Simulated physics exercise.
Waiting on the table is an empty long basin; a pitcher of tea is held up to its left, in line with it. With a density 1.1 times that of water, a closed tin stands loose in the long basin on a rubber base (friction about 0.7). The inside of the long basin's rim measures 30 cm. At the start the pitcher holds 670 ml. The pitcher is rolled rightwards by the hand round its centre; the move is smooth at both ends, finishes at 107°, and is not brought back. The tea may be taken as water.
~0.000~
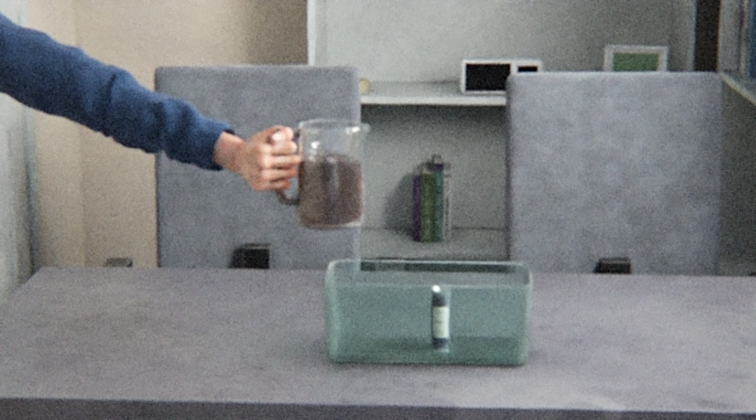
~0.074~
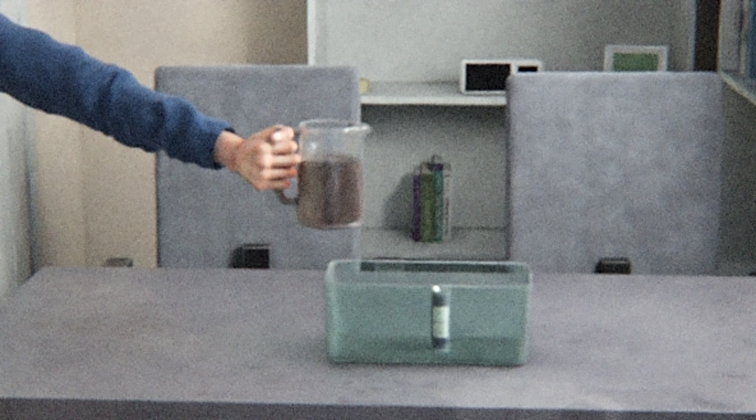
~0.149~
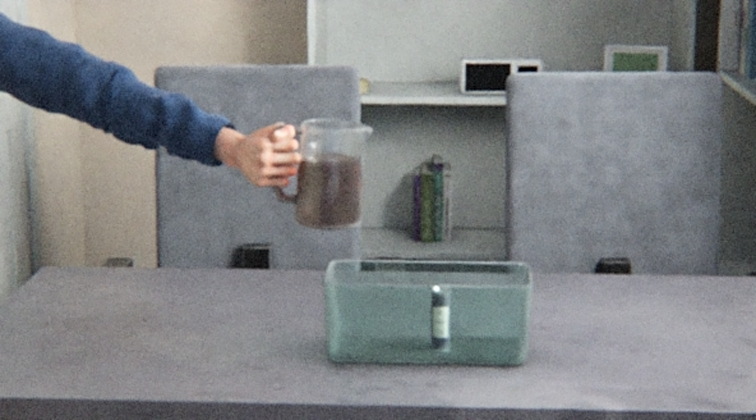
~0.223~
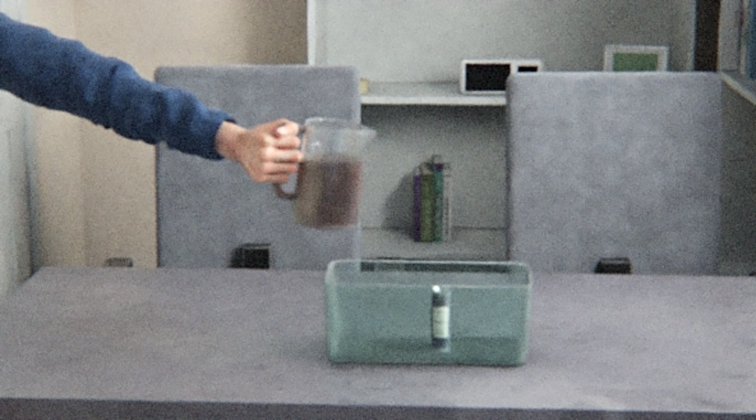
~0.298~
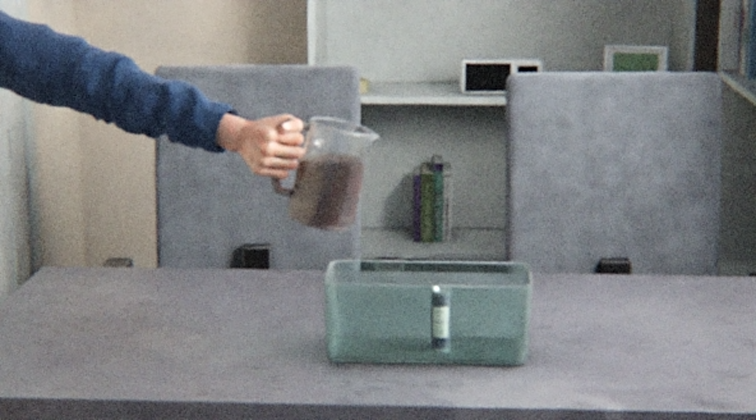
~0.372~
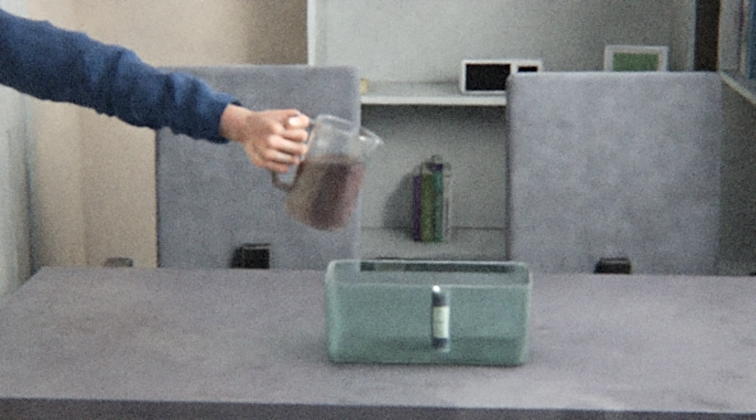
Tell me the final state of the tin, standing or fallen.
The tin ends fallen.
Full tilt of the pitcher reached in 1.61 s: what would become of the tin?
In that case the tin overturns.
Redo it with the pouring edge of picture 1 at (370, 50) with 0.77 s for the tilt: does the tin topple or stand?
Result: Tin upright.
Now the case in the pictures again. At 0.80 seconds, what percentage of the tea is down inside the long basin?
Roughly 0 percent of it.
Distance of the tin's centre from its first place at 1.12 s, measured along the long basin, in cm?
Around 0 cm.
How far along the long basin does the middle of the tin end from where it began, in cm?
Some 8.0 cm.
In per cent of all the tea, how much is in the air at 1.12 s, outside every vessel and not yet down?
About 24 percent.
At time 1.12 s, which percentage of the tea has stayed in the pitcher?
I reckon near 44 per cent still sits there.
By 0.80 s the tilt is 72° and 95 per cent is still to pour; the tin stands where it began.
By 1.12 s the tilt is 102° and 44 per cent is still to pour; the tin stands where it began.
By 1.45 s the tilt is 107° and 7 per cent is still to pour; the tin lies on its side.
By 1.81 s the tilt is 107° and 0 per cent is still to pour; the tin lies on its side.
At rest the tin lies on its side.
